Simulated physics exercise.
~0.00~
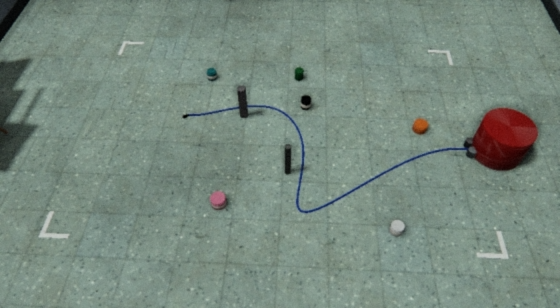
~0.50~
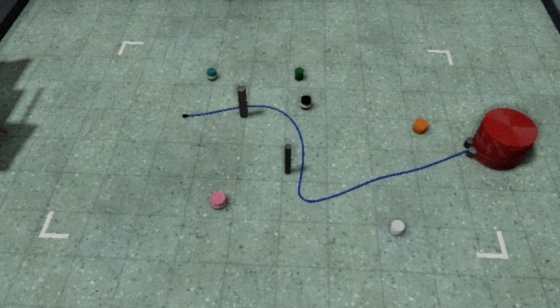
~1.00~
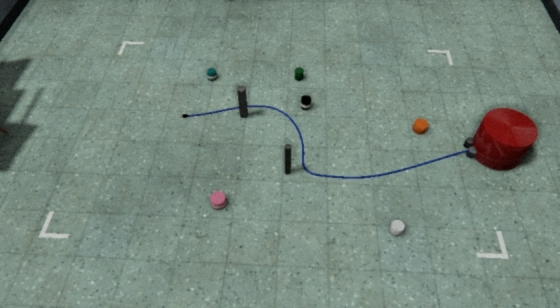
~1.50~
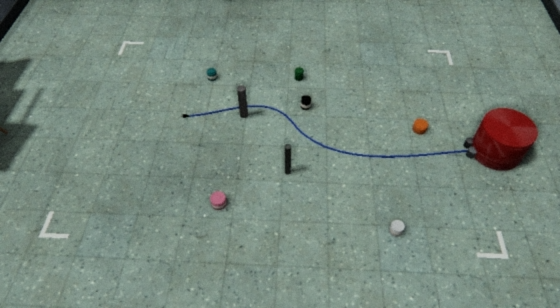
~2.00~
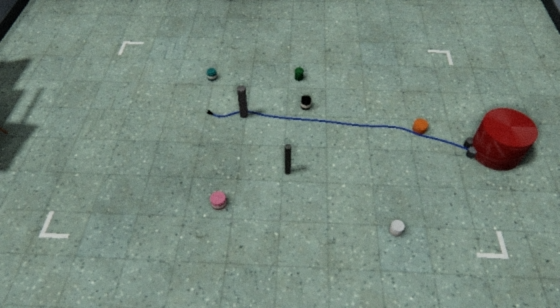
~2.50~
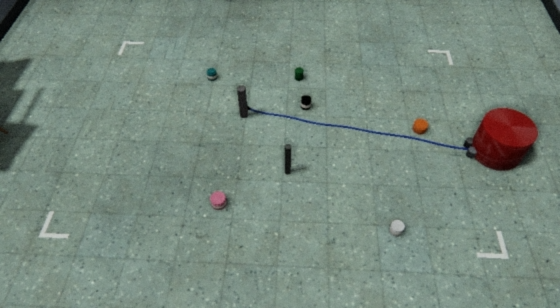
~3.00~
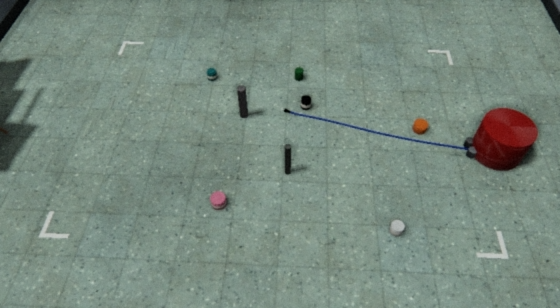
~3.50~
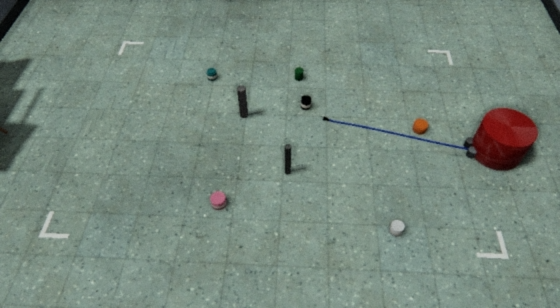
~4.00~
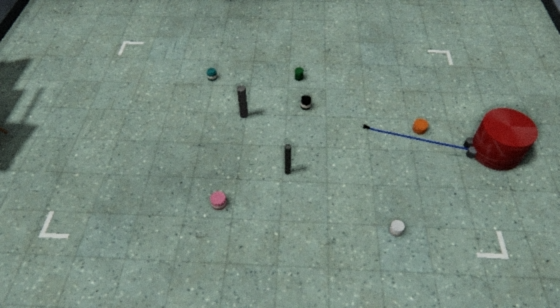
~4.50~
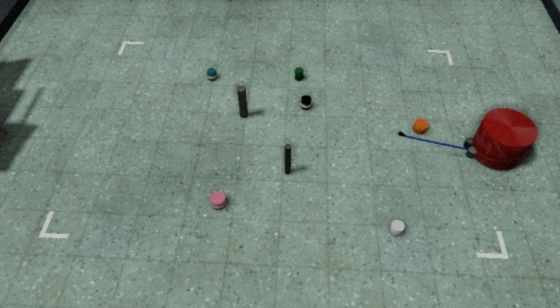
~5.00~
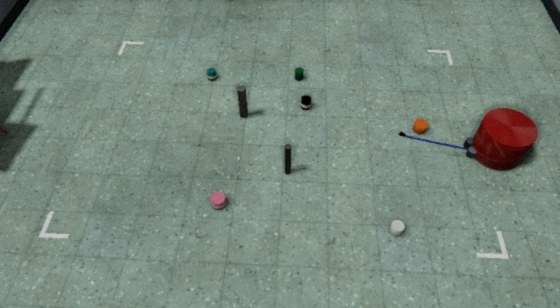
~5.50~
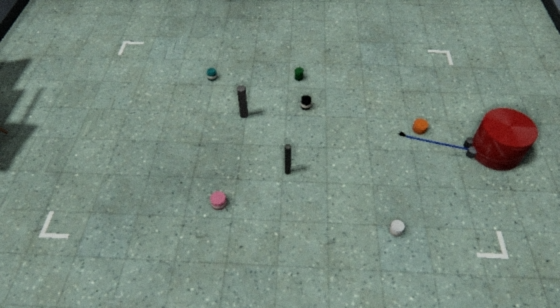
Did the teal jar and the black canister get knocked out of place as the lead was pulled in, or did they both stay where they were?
They both stayed where they were. Neither the teal jar nor the black canister was shifted as the lead was drawn in.
